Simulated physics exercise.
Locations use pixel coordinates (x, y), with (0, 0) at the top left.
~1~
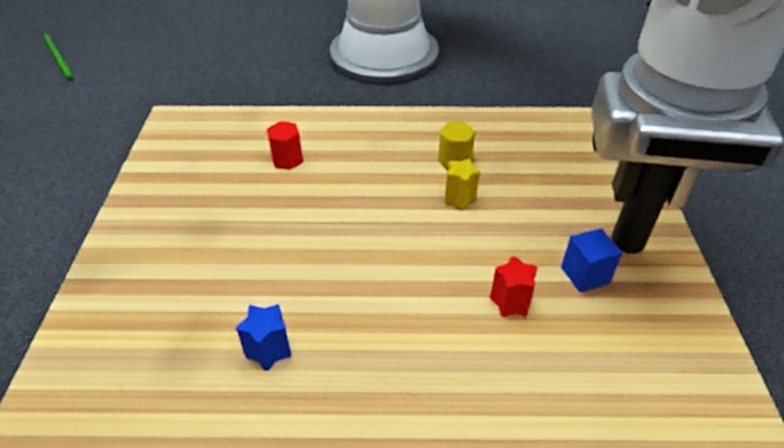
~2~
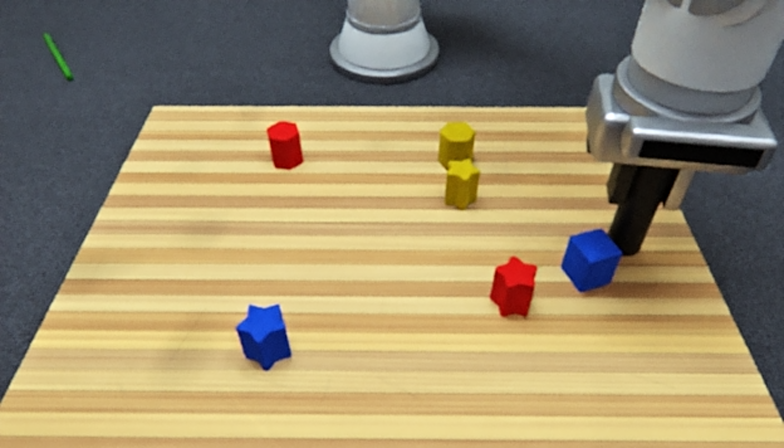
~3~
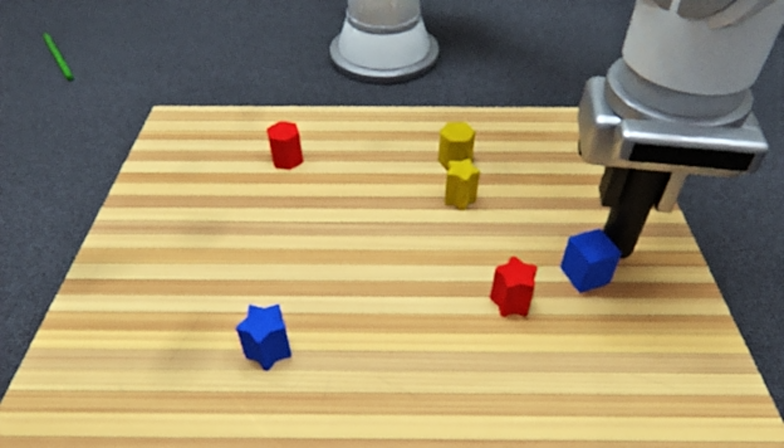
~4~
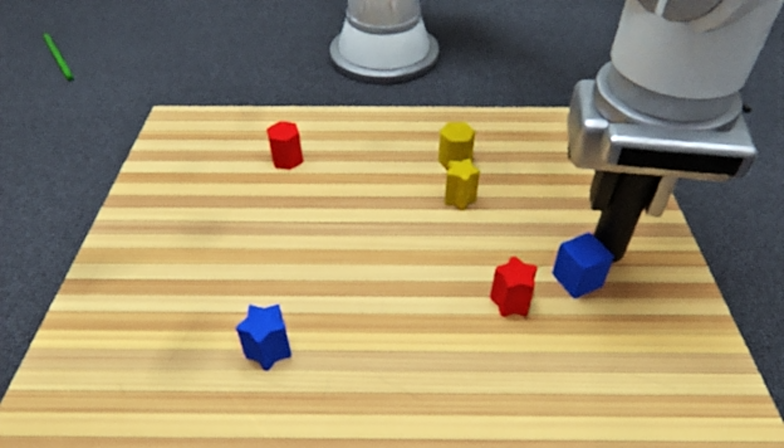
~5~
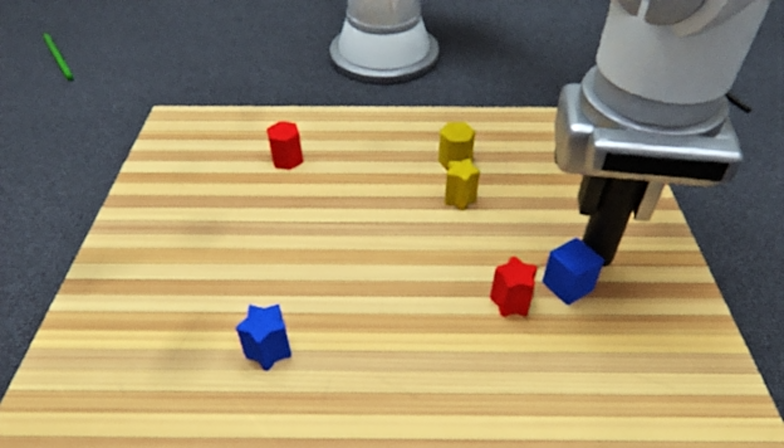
On a striped wooden board scattered with red, yellow and blue blocks, a robot arm moved its dark stick left against the blue cube, then nudged it a short way toward the red star-shaped block.
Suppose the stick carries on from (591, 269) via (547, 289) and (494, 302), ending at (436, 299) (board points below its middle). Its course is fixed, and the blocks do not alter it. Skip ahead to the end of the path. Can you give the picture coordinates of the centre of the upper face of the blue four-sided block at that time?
For the centre of its top, I'd go with (515, 305).
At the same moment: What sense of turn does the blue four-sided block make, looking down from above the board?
Twists anticlockwise.
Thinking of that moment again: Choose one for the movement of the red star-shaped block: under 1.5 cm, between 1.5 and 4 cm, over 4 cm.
It ends farther than 4 cm from its spot.
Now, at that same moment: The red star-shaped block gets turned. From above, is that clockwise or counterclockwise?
From above, it turns clockwise.
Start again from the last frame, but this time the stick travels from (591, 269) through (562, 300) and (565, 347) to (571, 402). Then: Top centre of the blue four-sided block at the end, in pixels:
My prediction: (533, 298).
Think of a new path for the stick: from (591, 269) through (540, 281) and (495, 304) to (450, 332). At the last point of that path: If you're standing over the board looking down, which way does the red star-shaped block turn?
Clockwise from above.
The first path, step by step. One third of the way, stick at (550, 276); red star-shaped block at (487, 285), turned 35° clockwise; blue four-sided block at (535, 282), turned 25° anticlockwise.
Two thirds of the way, stick at (494, 288); red star-shaped block at (473, 294), turned 80° clockwise; blue four-sided block at (515, 305), turned 45° anticlockwise.
At the end, stick at (437, 285); red star-shaped block at (458, 298), turned 30° clockwise; blue four-sided block at (515, 305), turned 45° anticlockwise.
